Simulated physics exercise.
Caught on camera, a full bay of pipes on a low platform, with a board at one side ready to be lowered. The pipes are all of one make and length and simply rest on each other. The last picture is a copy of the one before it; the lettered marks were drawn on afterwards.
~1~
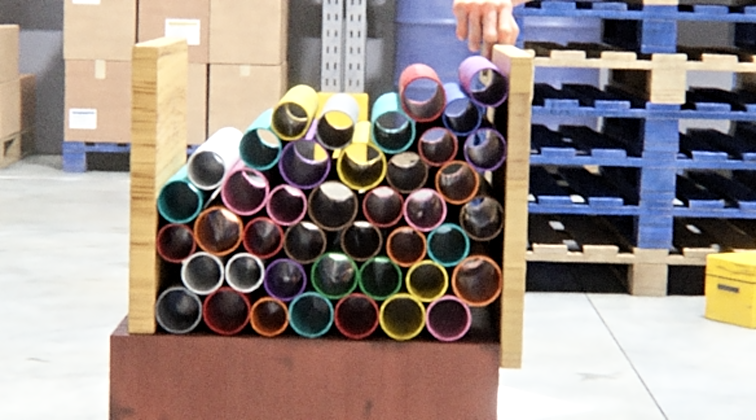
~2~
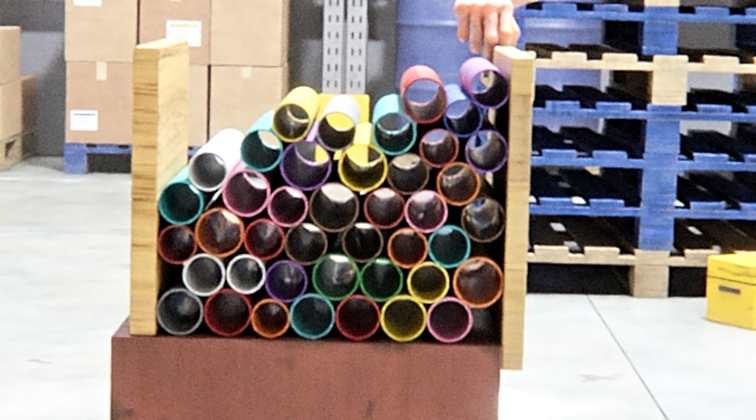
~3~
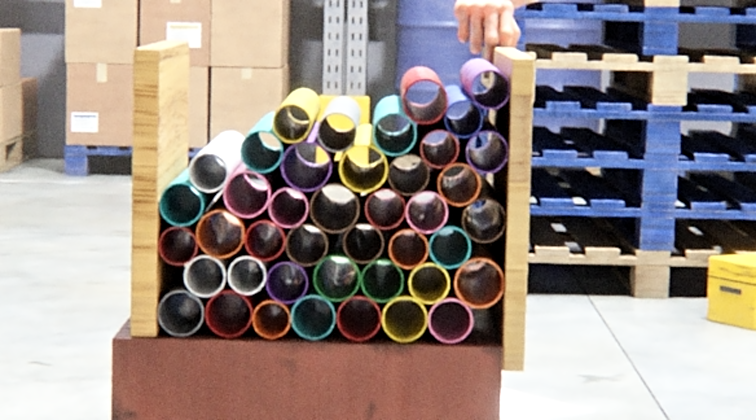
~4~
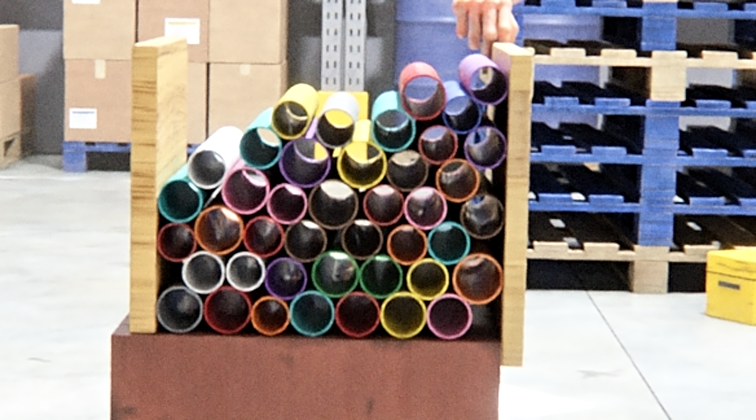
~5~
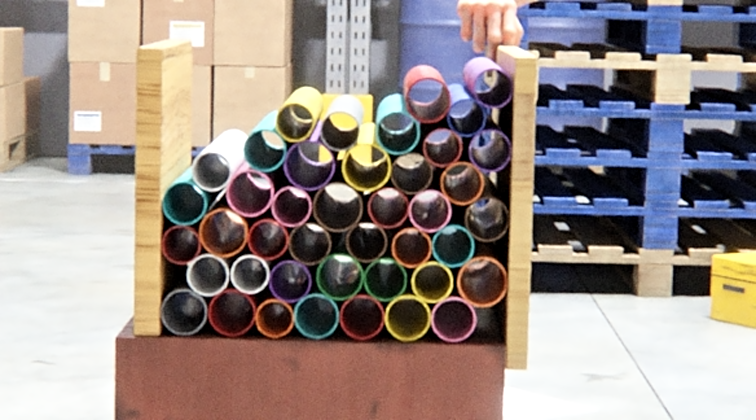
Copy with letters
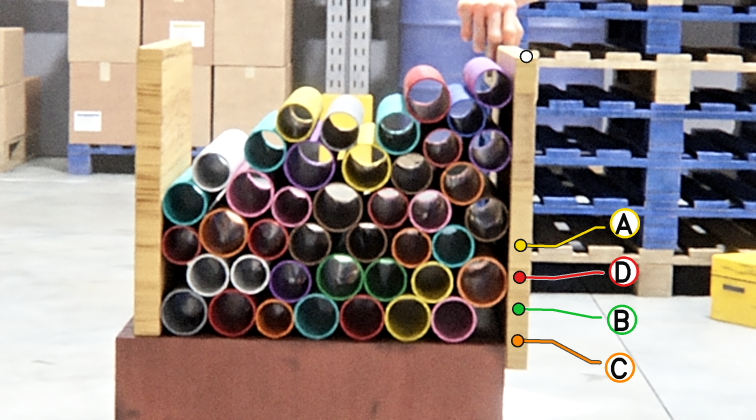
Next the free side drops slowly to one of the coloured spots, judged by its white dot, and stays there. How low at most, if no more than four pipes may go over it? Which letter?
No lower than A.
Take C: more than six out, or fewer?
At C, more than six.
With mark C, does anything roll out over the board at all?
Yes, at C.
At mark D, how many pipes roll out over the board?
At D the number is seven.
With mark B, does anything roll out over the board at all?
At B: Yes.
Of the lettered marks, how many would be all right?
One of the four.
On the copy, A at (520, 246); B at (518, 309); C at (517, 341); D at (519, 278); the white dot at (526, 56).
On A. First, top of the board (513, 139).
Then, top of the board (510, 235).
Finally, top of the board (509, 244), three out over the board.
By contrast, B more than four out over the board; C more than four out over the board; D more than four out over the board.
